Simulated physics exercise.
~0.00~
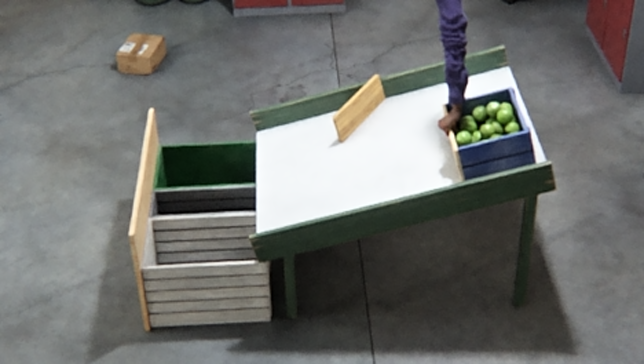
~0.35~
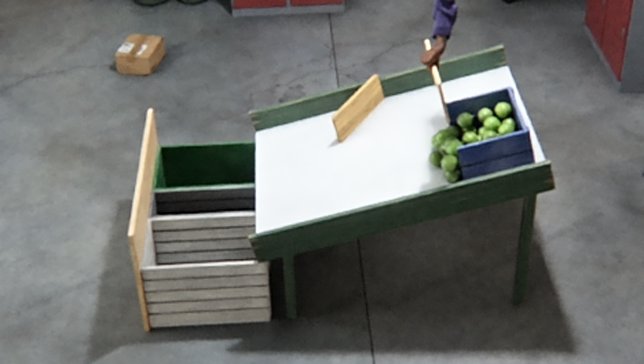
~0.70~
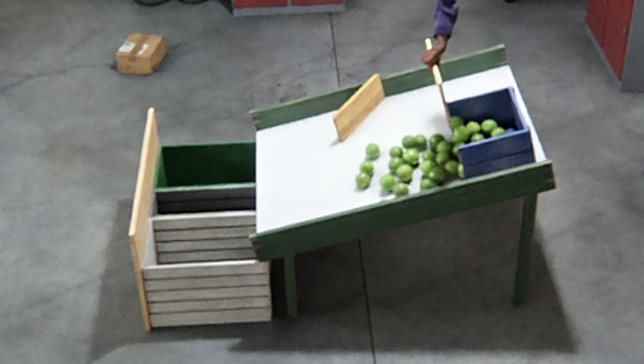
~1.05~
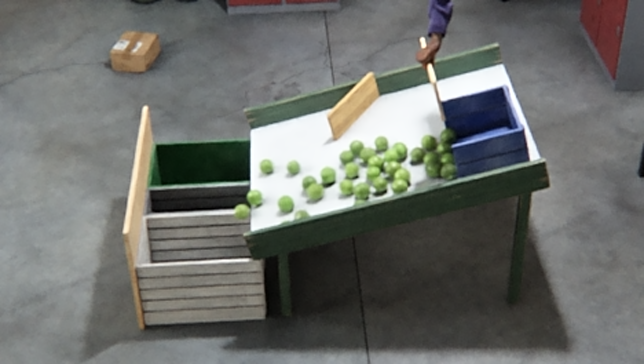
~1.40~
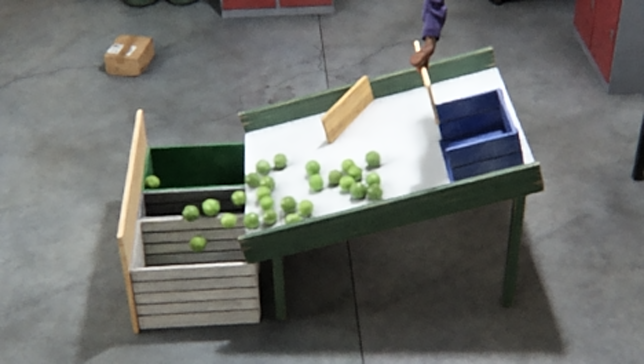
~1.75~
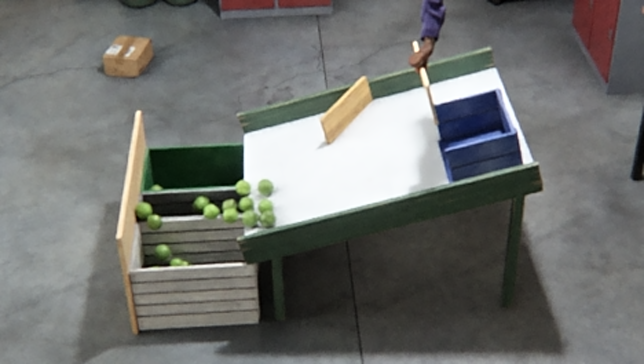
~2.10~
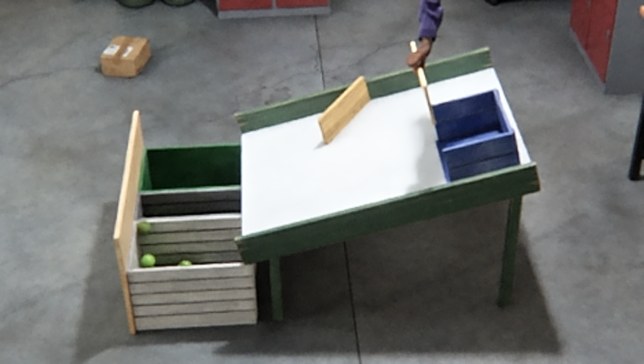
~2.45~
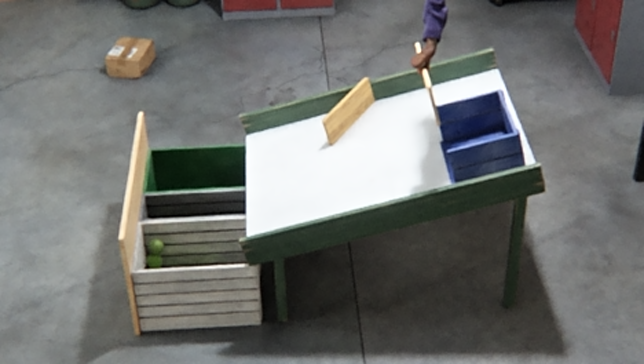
To begin with, a pile of green apples sits in a blue pen at the raised right end of a white sloping table with green walls, where a purple-sleeved hand grips a wooden gate. The hand lifts the gate, and the apples start spilling out to the left. They spread down the slope, passing below an angled wooden board, as the pen empties. Reaching the lower edge, they tumble off toward three bins backed by an upright panel. The last ones drop in, leaving the table bare, with a couple of apples still visible inside the bins.
